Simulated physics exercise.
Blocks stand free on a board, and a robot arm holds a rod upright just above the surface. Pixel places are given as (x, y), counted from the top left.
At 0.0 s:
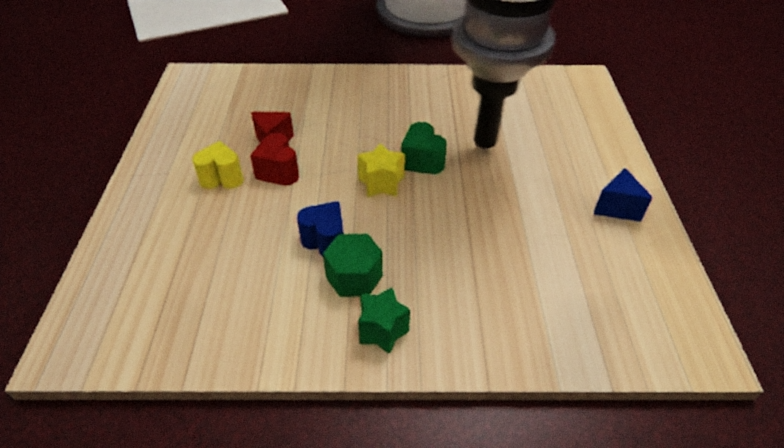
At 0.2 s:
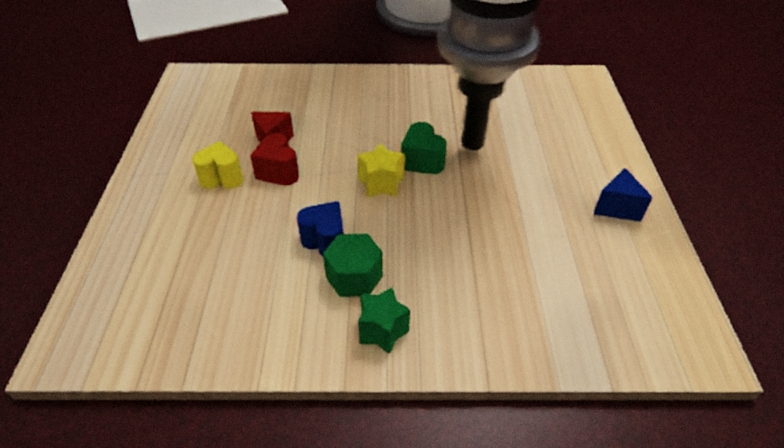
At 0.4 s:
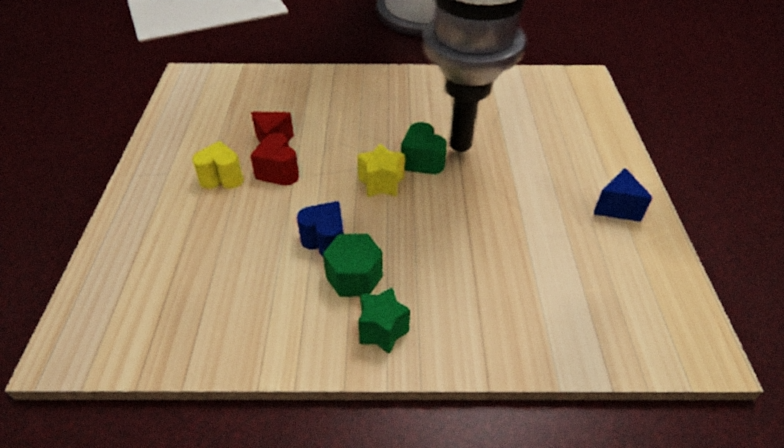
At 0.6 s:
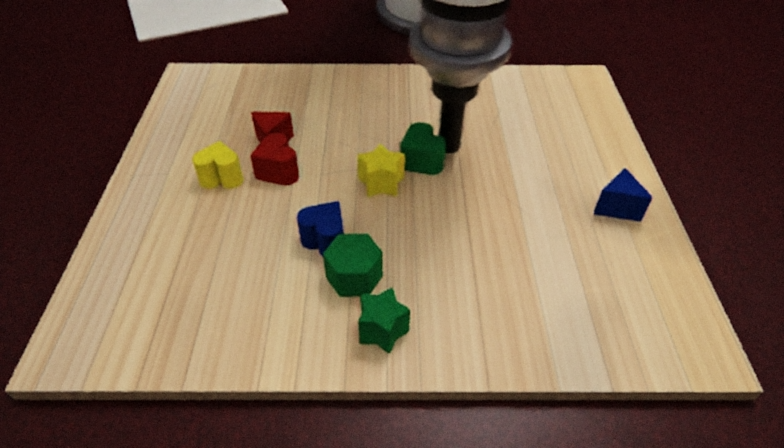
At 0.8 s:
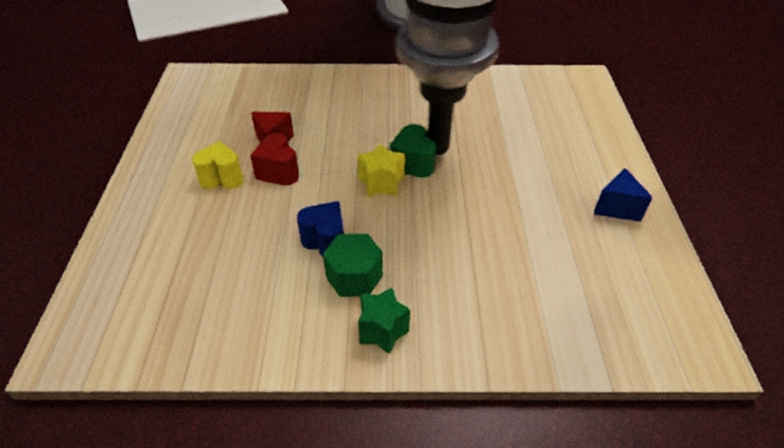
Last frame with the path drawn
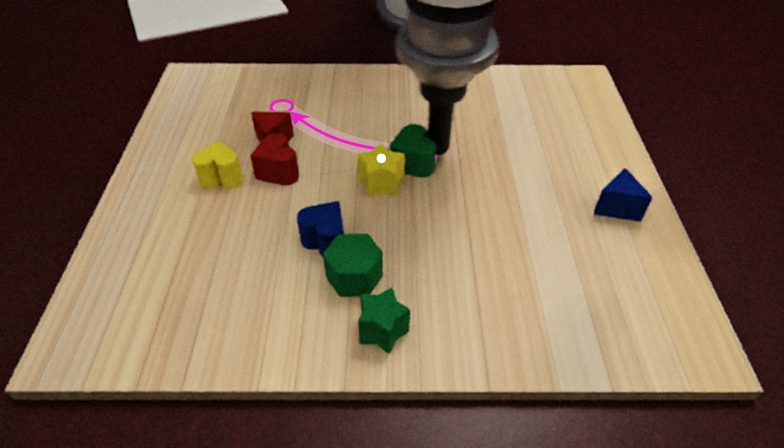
To begin with, a robot arm holds a dark rod upright over a wooden board scattered with red, yellow, green and blue blocks, just right of the green heart-shaped block. The rod moves left until it meets that block, then nudges it slightly left, toward the yellow star, while the other blocks stay still.
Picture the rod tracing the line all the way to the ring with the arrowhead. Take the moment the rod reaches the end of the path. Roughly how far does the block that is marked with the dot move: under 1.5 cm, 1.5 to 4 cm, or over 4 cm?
It shifts 1.5 to 4 cm.
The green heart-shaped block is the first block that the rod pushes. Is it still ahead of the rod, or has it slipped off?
Slid off.
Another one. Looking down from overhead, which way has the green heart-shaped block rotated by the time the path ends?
The answer is counter-clockwise.
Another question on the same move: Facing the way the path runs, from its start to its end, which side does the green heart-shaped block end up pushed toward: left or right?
The green heart-shaped block is shifted sideways to the left, facing along the path from start to end.
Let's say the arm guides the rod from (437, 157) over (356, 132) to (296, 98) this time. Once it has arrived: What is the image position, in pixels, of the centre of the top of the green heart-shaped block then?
The middle of its top is at (373, 137).
The drawn path runs from (437, 157) by way of (375, 148) and (320, 132) to (282, 107); the dot is on the yellow star-shaped block.
On the path given first. One third of the way, rod at (374, 140); yellow star-shaped block at (366, 167), turned 45° anticlockwise; green heart-shaped block at (364, 140), turned 50° anticlockwise.
Two thirds of the way, rod at (319, 123); yellow star-shaped block at (366, 167), turned 45° anticlockwise; green heart-shaped block at (359, 140), turned 65° anticlockwise.
At the end, rod at (281, 99); red triangle not moved; red heart-shaped block not moved; yellow star-shaped block at (366, 167), turned 45° anticlockwise; green heart-shaped block at (359, 140), turned 65° anticlockwise.
